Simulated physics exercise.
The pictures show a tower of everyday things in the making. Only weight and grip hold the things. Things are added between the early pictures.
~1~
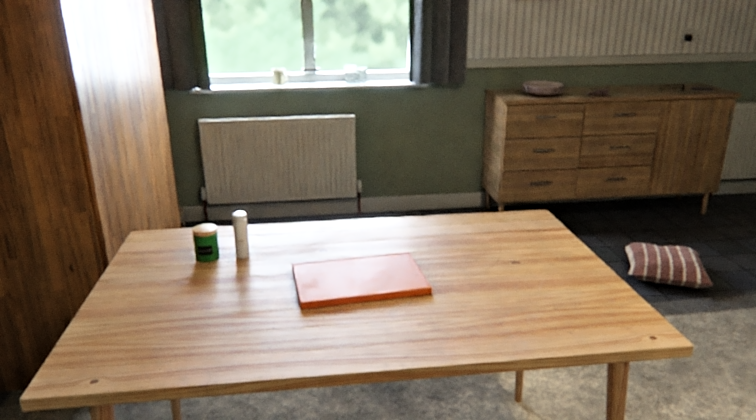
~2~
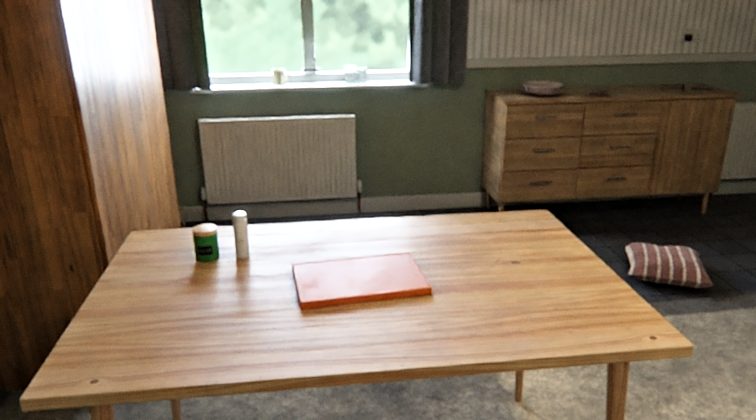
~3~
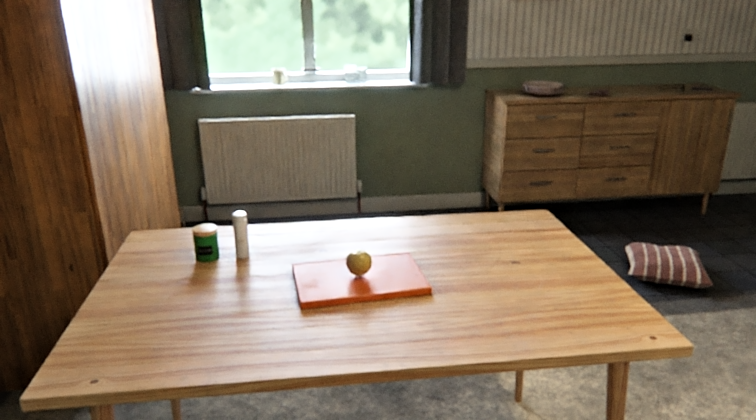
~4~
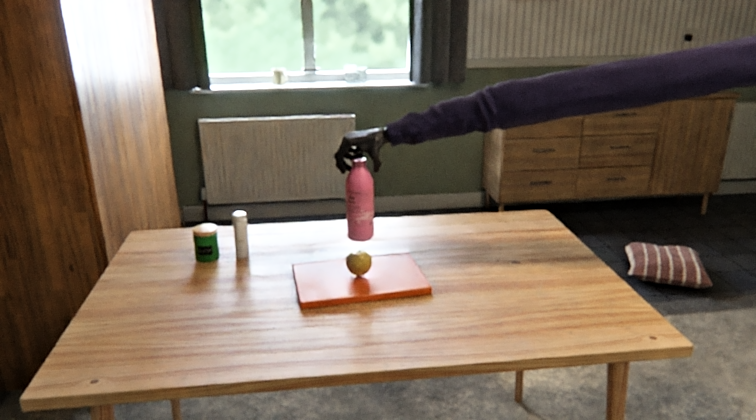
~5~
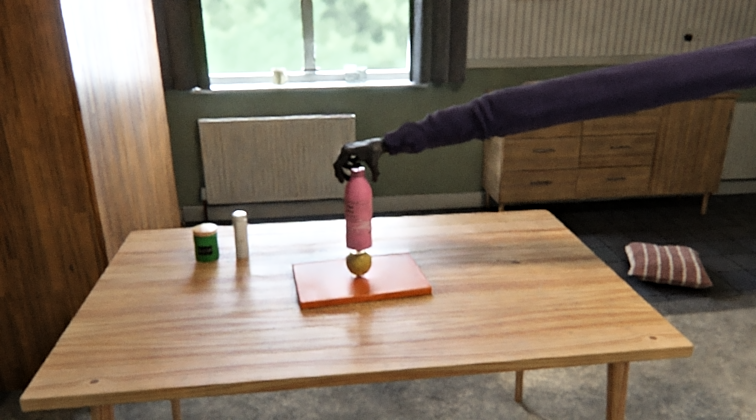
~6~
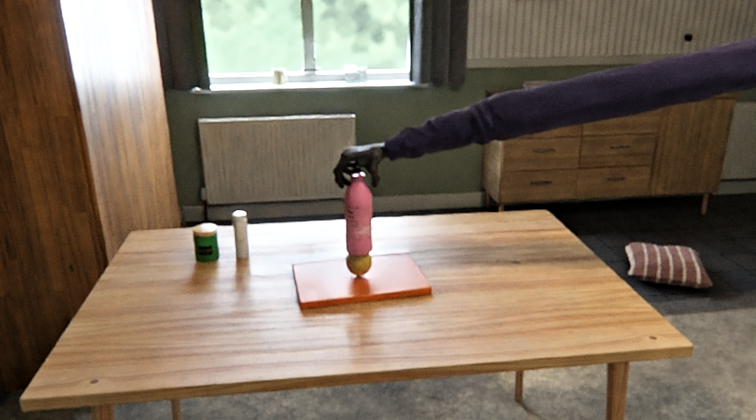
A yellow apple appears on an orange board, and a gloved hand lowers a pink bottle onto it.
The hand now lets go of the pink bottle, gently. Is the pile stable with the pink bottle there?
As it turns out, it gives way.
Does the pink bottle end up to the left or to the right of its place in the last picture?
It goes to the right.
Then, 0.80 s past the last view, pink bottle now fallen.
Then, 1.10 s past the last view, things are still on the move.
Then, 2.30 s past the last view, as before.
Finally, fallen, pink bottle; the other 4 still in place. The pile loses its balance.
